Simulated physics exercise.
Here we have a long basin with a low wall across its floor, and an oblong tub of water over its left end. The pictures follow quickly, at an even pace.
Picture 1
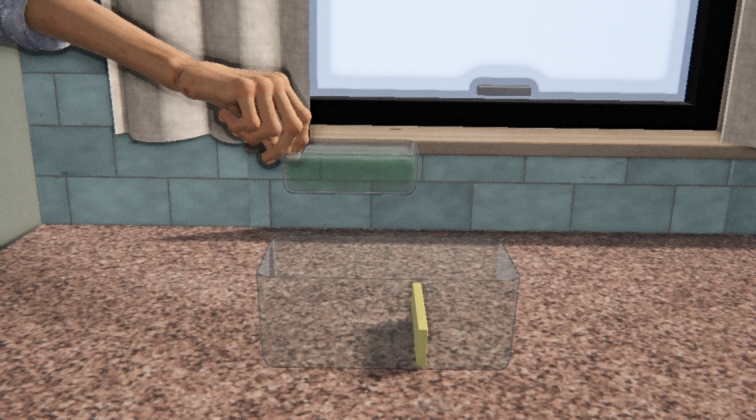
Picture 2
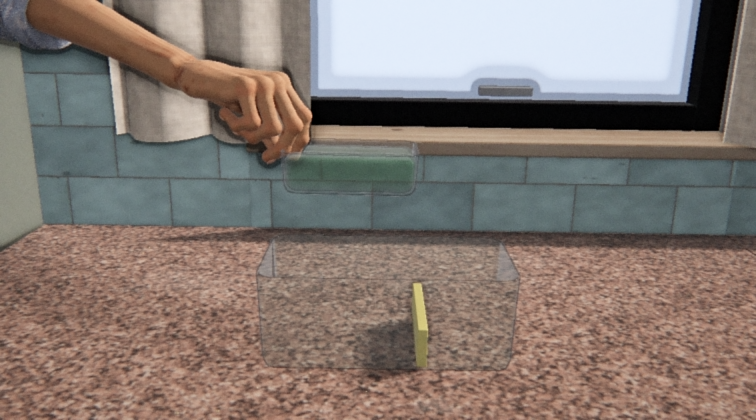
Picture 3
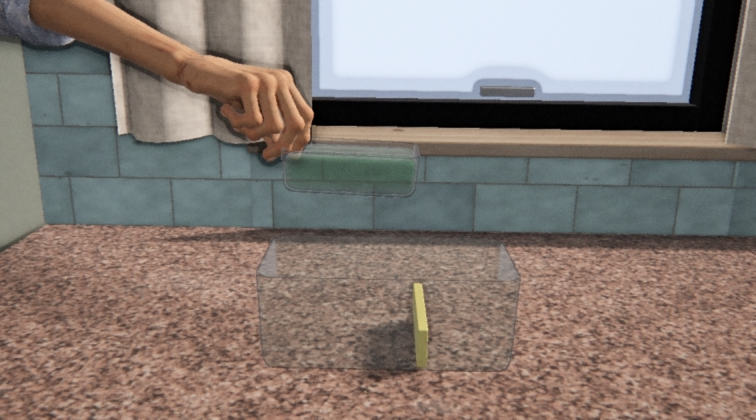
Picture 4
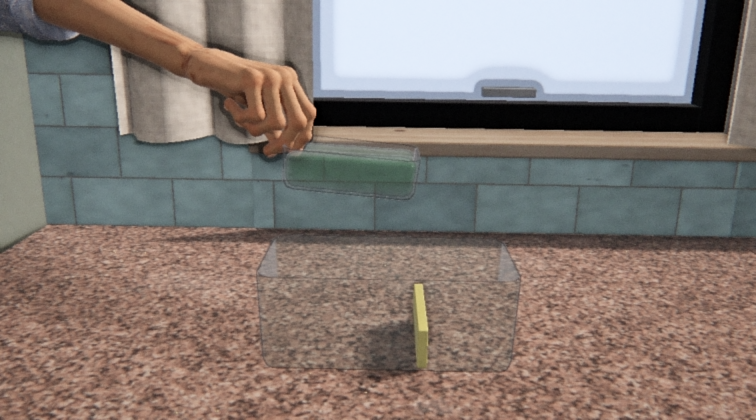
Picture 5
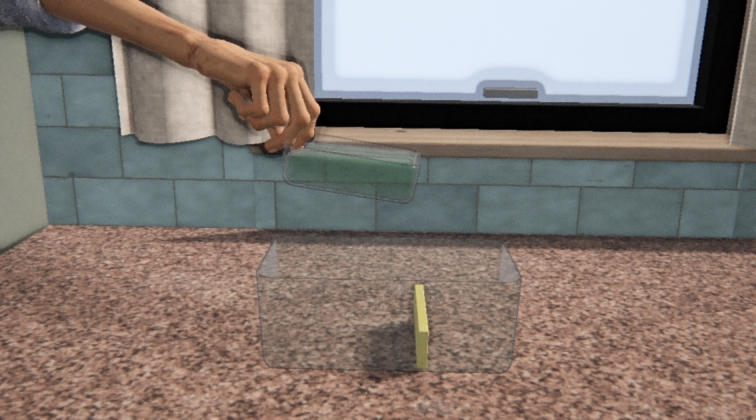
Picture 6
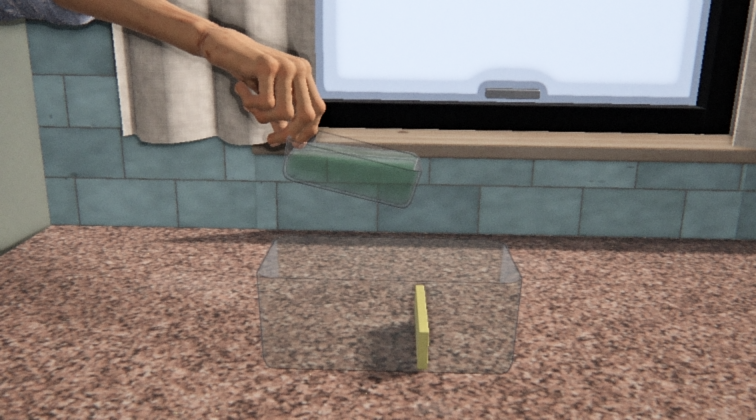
The footage shows a hand holding a small clear tub of green liquid above a long transparent basin with a low yellow wall inside, on a speckled countertop; the tub starts level, then gradually tilts down toward the right.
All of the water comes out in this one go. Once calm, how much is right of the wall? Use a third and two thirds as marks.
It comes to over two thirds.
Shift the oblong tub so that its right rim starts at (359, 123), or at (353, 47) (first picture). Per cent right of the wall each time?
The first gives 40 %, the second 55 %.
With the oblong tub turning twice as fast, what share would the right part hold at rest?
It comes to 70 per cent or so.
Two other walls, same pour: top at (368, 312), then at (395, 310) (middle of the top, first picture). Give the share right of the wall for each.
In turn 95 and 85 in a hundred.
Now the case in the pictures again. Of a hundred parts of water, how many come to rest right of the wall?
Some 80 per cent.
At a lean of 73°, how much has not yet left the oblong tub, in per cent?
Some 10 per cent.
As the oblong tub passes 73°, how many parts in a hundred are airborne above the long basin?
Near 25 %.
A moment on, the oblong tub is tipped part way and 12 per cent is still to pour, 1 is left of the wall and 61 right of it.
Next, the oblong tub is tipped right over and 1 per cent is still to pour, 15 is left of the wall and 82 right of it.
Then the oblong tub is tipped right over and 0 per cent is still to pour, 18 is left of the wall and 81 right of it.
Later the oblong tub is tipped right over and 0 per cent is still to pour, 18 is left of the wall and 81 right of it.
Finally, 18 per cent lies left of the wall, 81 right of it and 1 outside.
